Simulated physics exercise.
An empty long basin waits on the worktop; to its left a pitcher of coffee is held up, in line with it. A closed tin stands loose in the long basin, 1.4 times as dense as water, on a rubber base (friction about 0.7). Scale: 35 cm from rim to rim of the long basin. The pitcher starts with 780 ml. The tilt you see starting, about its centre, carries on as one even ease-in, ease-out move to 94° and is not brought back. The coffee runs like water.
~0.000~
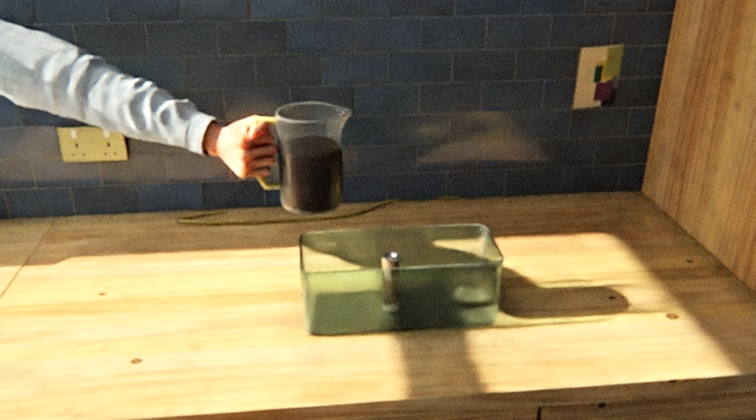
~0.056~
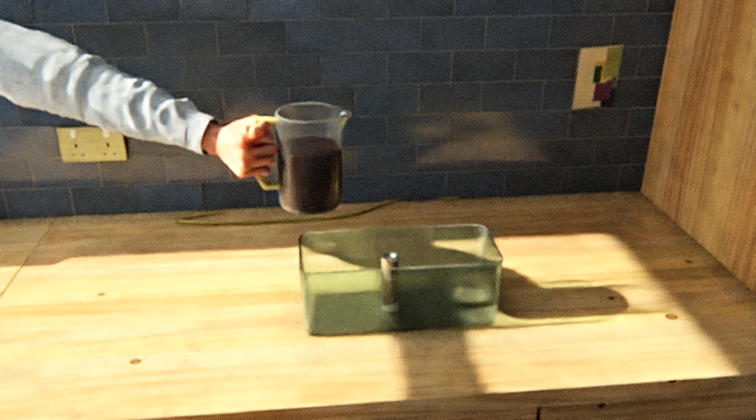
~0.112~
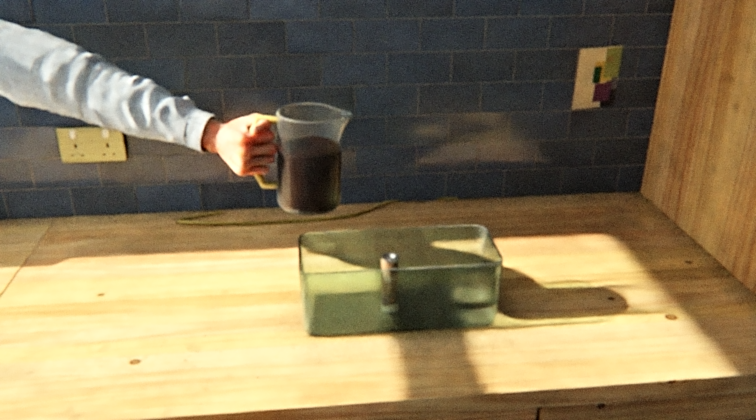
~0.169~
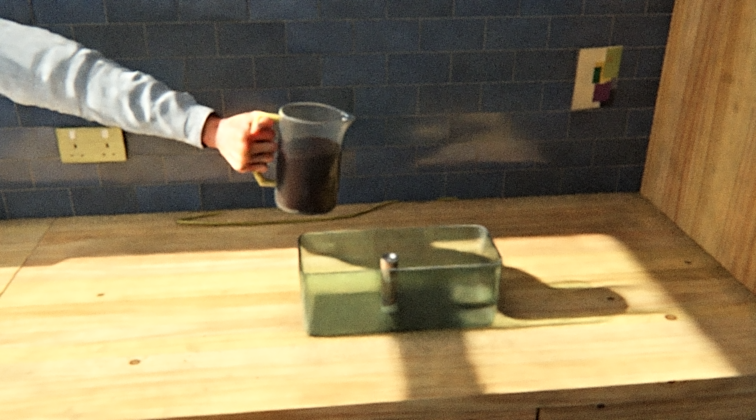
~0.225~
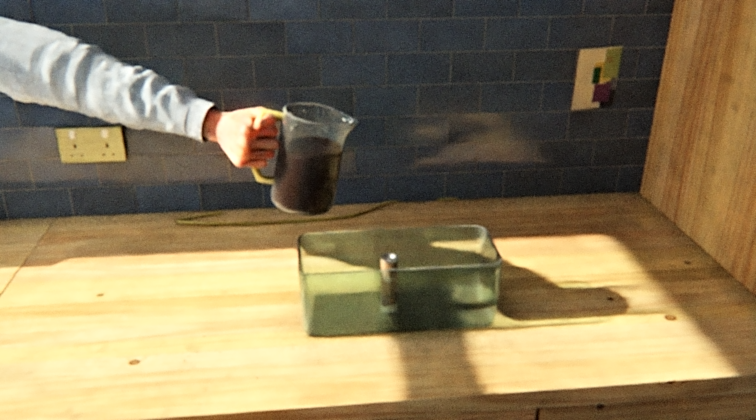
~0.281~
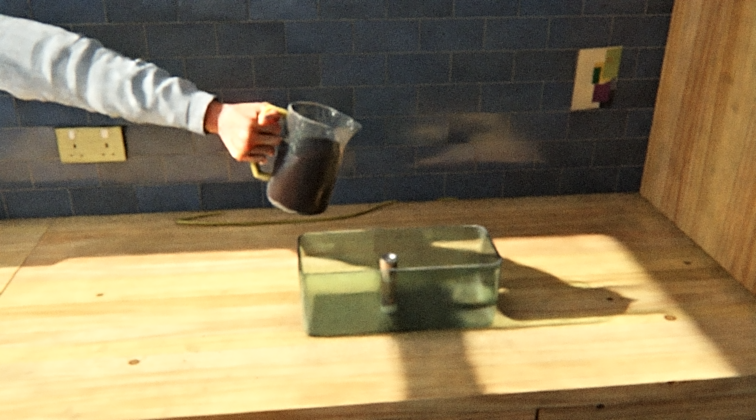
A hand holding a glass pitcher of dark liquid slowly tilting it rightward above a green glass basin on a wooden worktop.
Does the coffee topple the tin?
The tin keeps standing.
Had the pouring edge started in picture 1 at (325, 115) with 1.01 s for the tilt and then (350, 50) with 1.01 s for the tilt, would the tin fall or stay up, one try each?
First it topples; then it stays up.
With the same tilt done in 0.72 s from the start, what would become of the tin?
The tin remains upright.
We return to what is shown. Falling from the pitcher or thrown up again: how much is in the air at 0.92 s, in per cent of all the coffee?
About 22 per cent.
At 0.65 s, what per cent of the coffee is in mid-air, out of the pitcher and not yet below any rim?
Some 3 per cent.
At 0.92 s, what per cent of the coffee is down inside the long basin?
Near 16 in a hundred.
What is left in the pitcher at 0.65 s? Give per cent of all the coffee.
Some 96 per cent.
By 0.65 s the tilt is 67° and 97 per cent is still to pour; the tin stands where it began.
By 0.92 s the tilt is 92° and 61 per cent is still to pour; the tin stands where it began.
By 1.20 s the tilt is 94° and 23 per cent is still to pour; the tin stands where it began.
By 1.51 s the tilt is 94° and 8 per cent is still to pour; the tin stands where it began.
At rest the tin stands where it began.
